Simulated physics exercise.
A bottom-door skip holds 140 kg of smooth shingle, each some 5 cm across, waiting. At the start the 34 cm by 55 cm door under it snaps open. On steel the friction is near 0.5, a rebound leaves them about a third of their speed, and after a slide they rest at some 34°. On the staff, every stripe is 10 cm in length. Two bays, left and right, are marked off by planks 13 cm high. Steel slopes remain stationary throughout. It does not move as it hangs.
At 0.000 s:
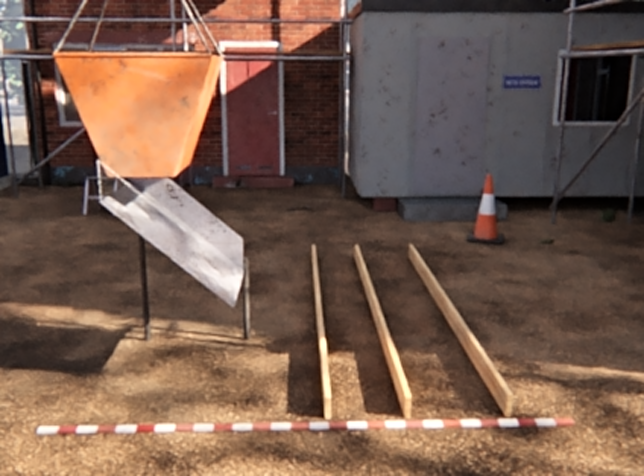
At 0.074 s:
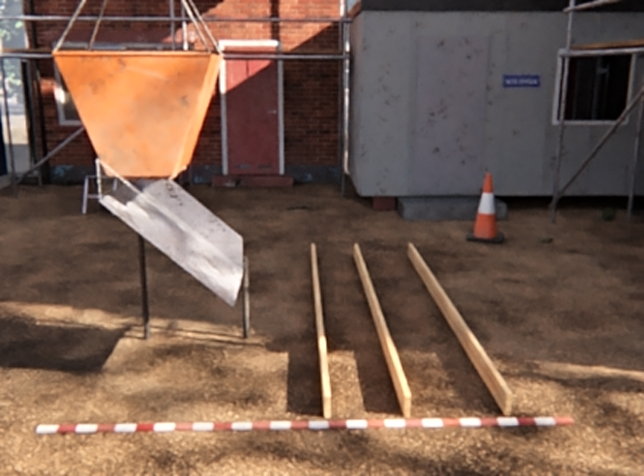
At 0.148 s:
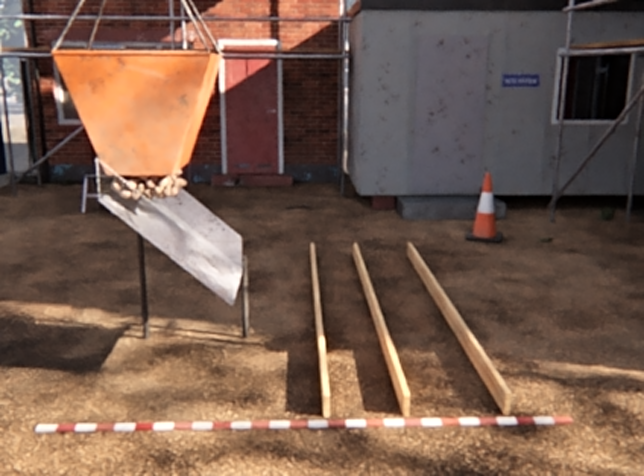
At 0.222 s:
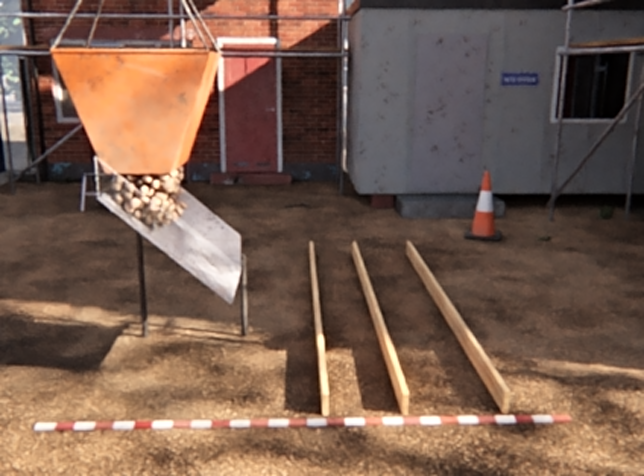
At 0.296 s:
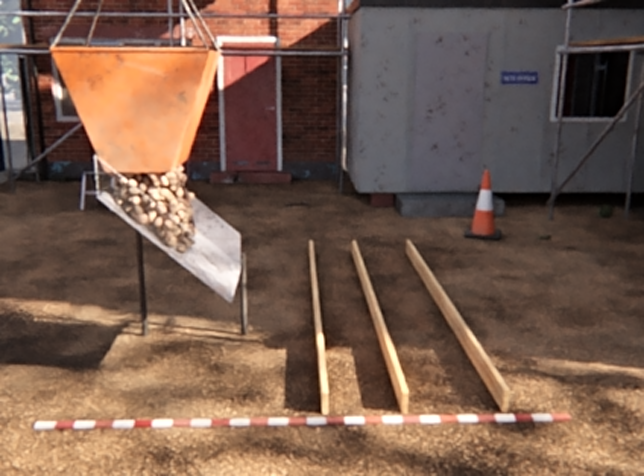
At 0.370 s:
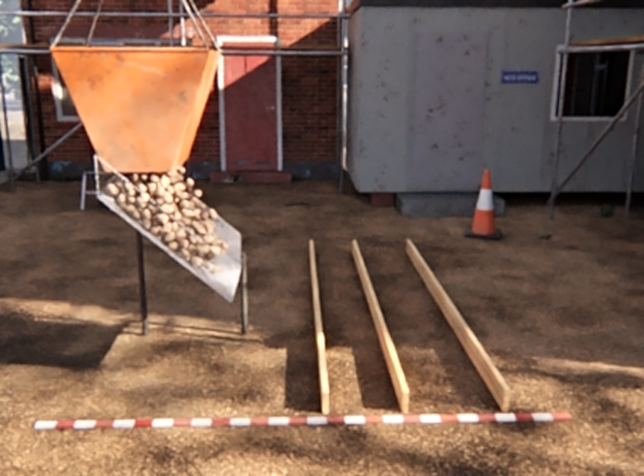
Smooth shingle starts to appear beneath a hanging orange skip that stays still above a tilted metal chute. The stones drop onto the chute's upper end, gather in a growing cluster, then slide down to the right, spreading across most of the sloping sheet, while the planks, striped staff and cone stay put.
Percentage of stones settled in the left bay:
Around 28 per cent.
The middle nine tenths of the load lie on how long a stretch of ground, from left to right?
Roughly 80 cm.
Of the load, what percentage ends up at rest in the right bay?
Share: Near 0 in a hundred.
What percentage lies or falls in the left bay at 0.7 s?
Roughly 0 percent.
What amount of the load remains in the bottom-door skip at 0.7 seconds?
Roughly 0 per cent still sits inside.
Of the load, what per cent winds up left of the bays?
Approx 70 % of the load.
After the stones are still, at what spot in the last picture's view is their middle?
I'd point to close to (301, 357) in the last picture.
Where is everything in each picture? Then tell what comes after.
In the first picture, the outlet is at (140, 167); nothing has dropped yet.
In the second picture, the outlet is at (139, 166); 6 % is out.
In the third picture, outlet at (139, 166), the stream shows down to (146, 191); 82 % still inside.
In the fourth picture, outlet at (138, 164), the stream shows down to (165, 217); 67 % still inside.
In the fifth picture, outlet at (137, 163), the stream shows down to (189, 239); 51 % still inside.
In the sixth picture, outlet at (137, 162), the stream shows down to (214, 256); 35 % still inside.
After 0.7 s, 0 % in the bottom-door skip, 60 % on the steel, 39 % falling or lying left of the bays, 1 % falling or lying in the left bay; the stones farthest right are at (339, 346).
After 1.1 s, 0 % in the bottom-door skip, 9 % on the steel, 75 % falling or lying left of the bays, 16 % falling or lying in the left bay; the stones farthest right are at (384, 355).
After 1.7 s, 0 % in the bottom-door skip, 72 % falling or lying left of the bays, 28 % falling or lying in the left bay; the stones farthest right are at (385, 348).
After 2.6 s, 0 % in the bottom-door skip, 72 % falling or lying left of the bays, 28 % falling or lying in the left bay; the stones farthest right are at (387, 354).
After 4.5 s, 0 % in the bottom-door skip, 72 % left of the bays, 28 % in the left bay; the stones farthest right are at (387, 354).
